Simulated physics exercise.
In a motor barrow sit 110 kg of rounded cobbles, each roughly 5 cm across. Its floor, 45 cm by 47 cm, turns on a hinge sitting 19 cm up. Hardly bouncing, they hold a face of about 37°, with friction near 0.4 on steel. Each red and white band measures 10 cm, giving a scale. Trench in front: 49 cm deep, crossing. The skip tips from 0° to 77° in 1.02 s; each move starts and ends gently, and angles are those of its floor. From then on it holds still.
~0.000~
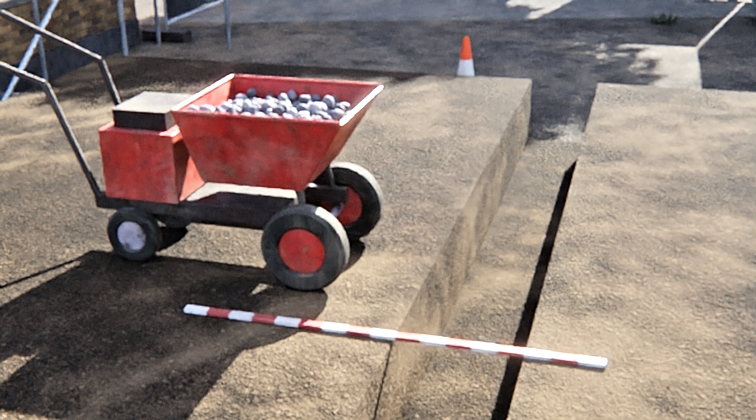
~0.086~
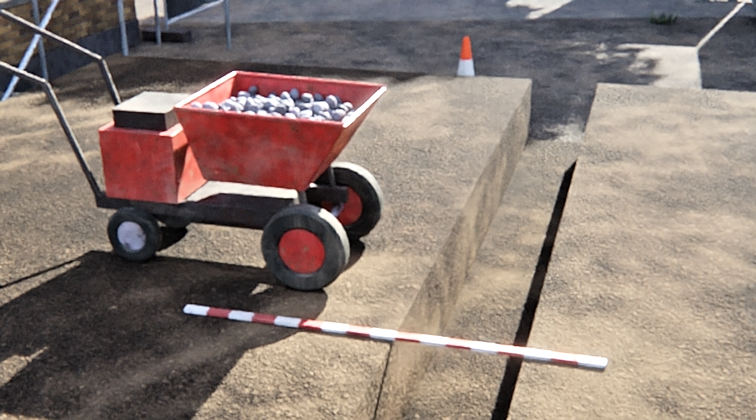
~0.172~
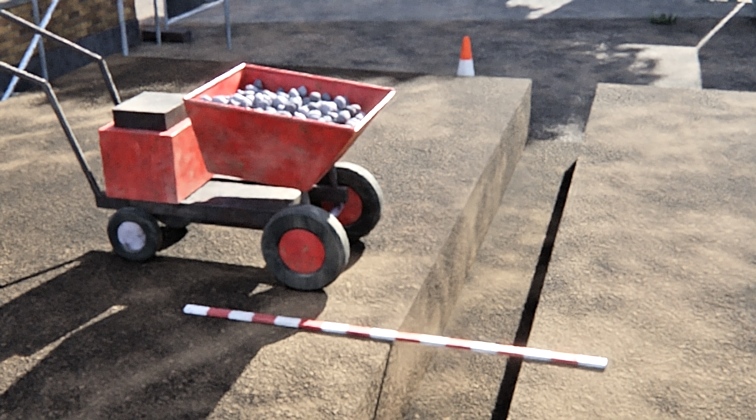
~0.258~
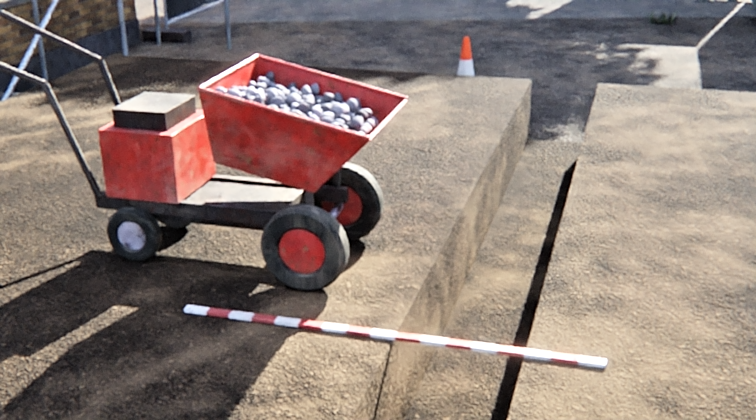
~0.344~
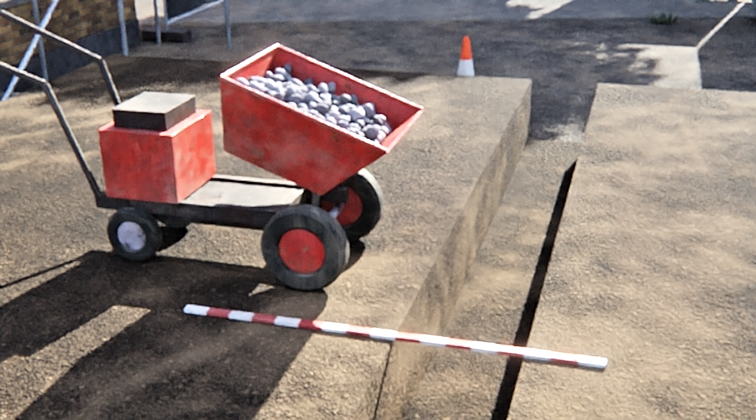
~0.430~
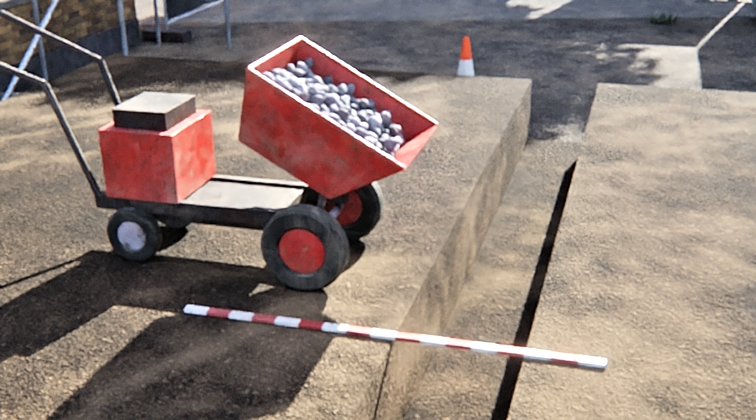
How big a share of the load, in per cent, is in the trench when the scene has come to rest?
A share of about 98 percent.
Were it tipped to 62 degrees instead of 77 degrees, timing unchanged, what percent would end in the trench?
Roughly 55% would end there.
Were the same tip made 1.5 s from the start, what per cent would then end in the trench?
Estimate: About 100 %.
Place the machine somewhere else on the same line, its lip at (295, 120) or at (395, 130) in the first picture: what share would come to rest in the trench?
Roughly 100 in a hundred from the first, 55 in a hundred from the second.
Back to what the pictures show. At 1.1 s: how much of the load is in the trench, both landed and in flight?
I'd put it near 40 per cent.
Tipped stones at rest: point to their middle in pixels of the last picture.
Centre estimate: Around (497, 366).
After 0.8 s the floor is at 65°; 100 % in the skip; the foremost stones are at (450, 206).
After 1.1 s the floor is at 77°; 61 % in the skip, 38 % in the trench, 1 % past the trench; the foremost stones are at (550, 300).
After 1.5 s the floor is at 77°; 26 % in the skip, 72 % in the trench, 2 % past the trench; the foremost stones are at (603, 293).
After 3.4 s the floor is at 77°; 0 % in the skip, 98 % in the trench, 2 % past the trench; the foremost stones are at (628, 296).
